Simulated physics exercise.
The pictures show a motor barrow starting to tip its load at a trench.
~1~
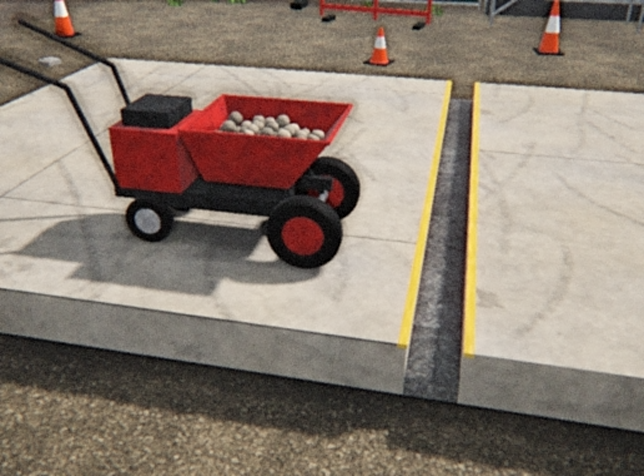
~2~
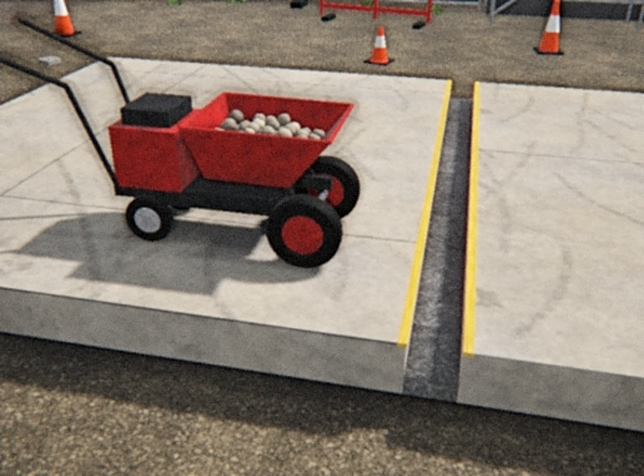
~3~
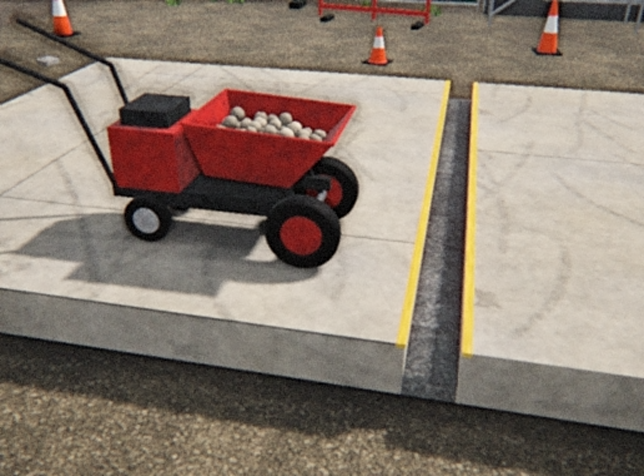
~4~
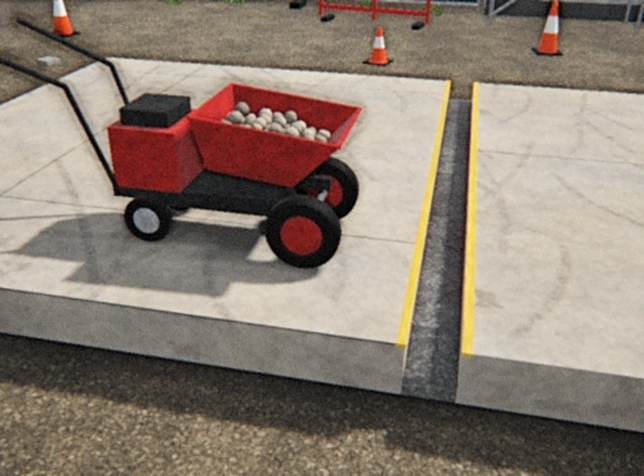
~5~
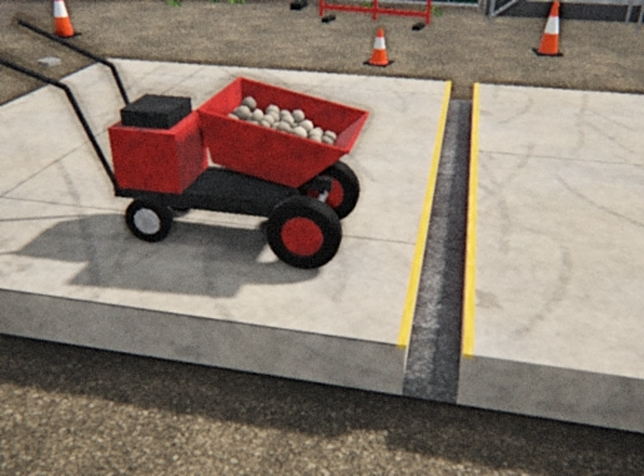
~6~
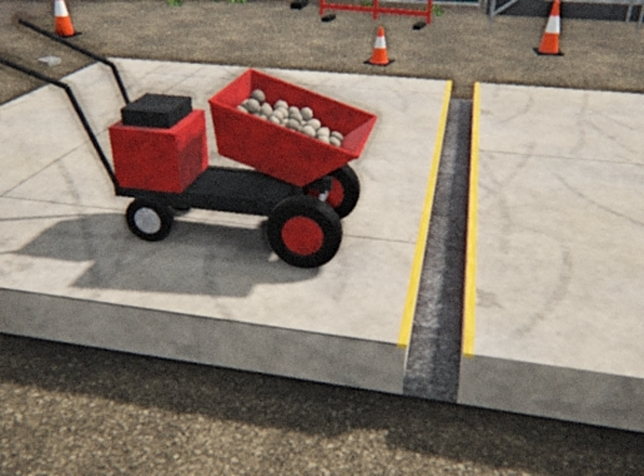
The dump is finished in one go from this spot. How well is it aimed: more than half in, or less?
In the trench: More than half.
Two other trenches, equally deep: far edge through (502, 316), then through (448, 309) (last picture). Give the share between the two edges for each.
About 100 and 60 per cent.
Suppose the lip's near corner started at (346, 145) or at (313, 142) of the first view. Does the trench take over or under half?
At the first place above a half, at the second more than half.
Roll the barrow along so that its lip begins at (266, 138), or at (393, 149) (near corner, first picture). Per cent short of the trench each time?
About 70 and 0 per cent.
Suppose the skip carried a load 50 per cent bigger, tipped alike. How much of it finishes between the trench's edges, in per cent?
Close to 80 per cent.
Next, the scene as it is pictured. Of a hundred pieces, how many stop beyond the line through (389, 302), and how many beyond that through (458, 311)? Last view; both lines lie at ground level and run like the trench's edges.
About 100 and 10 per cent.
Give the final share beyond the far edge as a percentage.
About 5 per cent.
Just after the last frame, skip tipped steeply; every one in the skip.
A moment on, skip tipped right over; the larger part in the skip; about a tenth short of the trench; about a tenth in or heaped over the trench; just a few falling.
Further on, skip tipped right over; about a tenth in the skip; about a tenth short of the trench; the larger part in or heaped over the trench; just a few beyond it.
When it is over, skip tipped right over; about a tenth short of the trench; the larger part in or heaped over the trench; just a few beyond it.
